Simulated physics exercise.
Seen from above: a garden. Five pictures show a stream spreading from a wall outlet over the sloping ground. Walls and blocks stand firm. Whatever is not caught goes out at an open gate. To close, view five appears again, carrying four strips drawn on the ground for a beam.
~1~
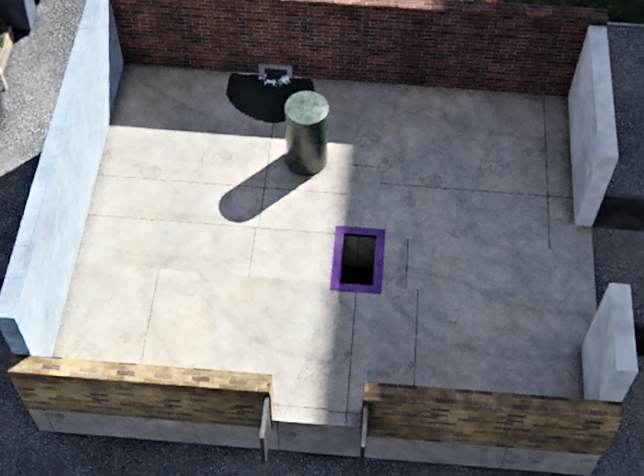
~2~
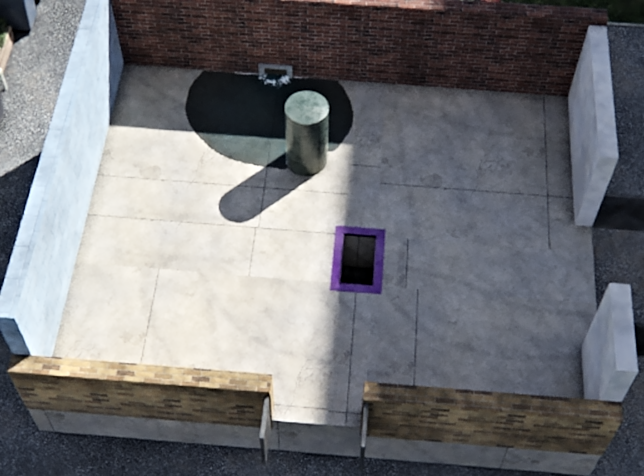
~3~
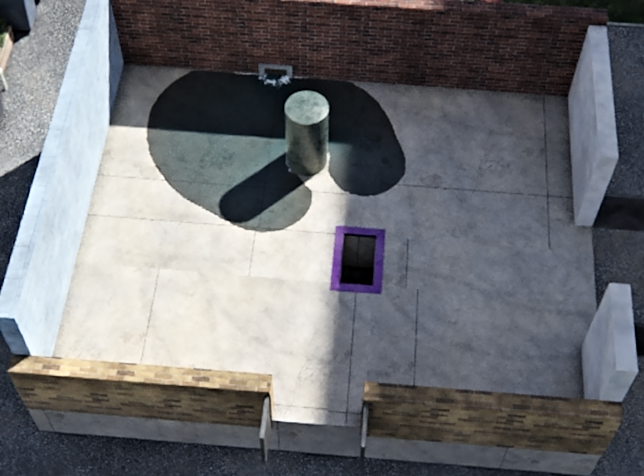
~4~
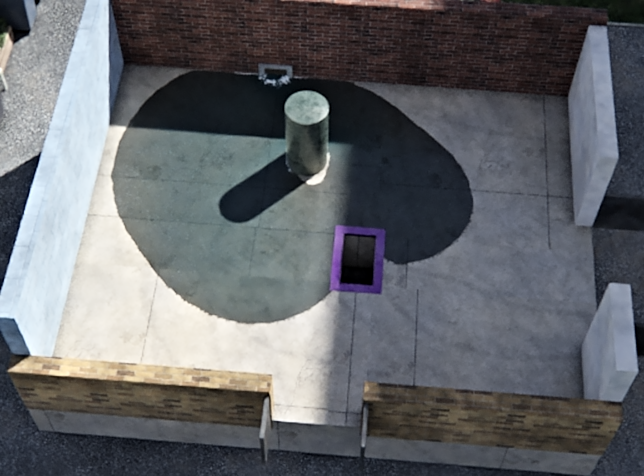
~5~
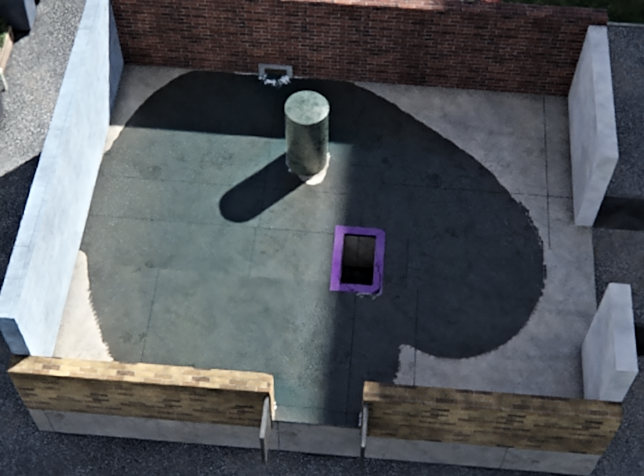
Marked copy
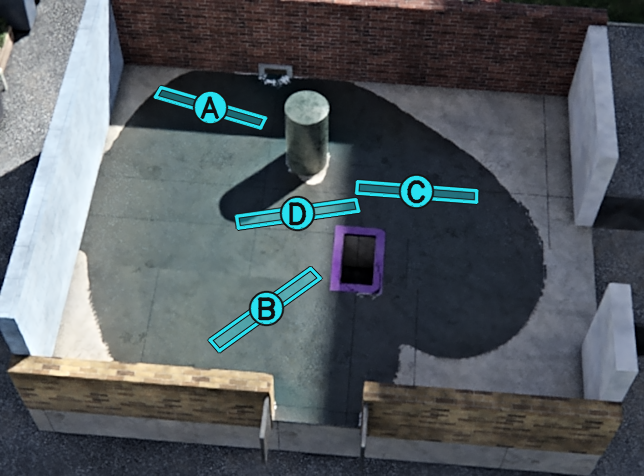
Dark water spreads from the brick wall across the pale floor, around a pillar and purple-rimmed pit.
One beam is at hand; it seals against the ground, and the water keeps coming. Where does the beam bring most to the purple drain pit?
Go for B.
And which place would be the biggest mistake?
It is D.
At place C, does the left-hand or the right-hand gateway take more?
More leaves on the left.
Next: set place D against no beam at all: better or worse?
Place D is worse.
On the marked copy, A from (158, 92) to (263, 122); B from (214, 345) to (315, 273); C from (357, 187) to (476, 196); D from (237, 222) to (357, 205).
With A, about 12 % of the stream goes into the purple drain pit, about 84 % out by the gates.
With B, about 22 % of the stream goes into the purple drain pit, about 73 % out by the gates.
With C, about 11 % of the stream goes into the purple drain pit, about 82 % out by the gates.
With D, about 4 % of the stream goes into the purple drain pit, about 92 % out by the gates.
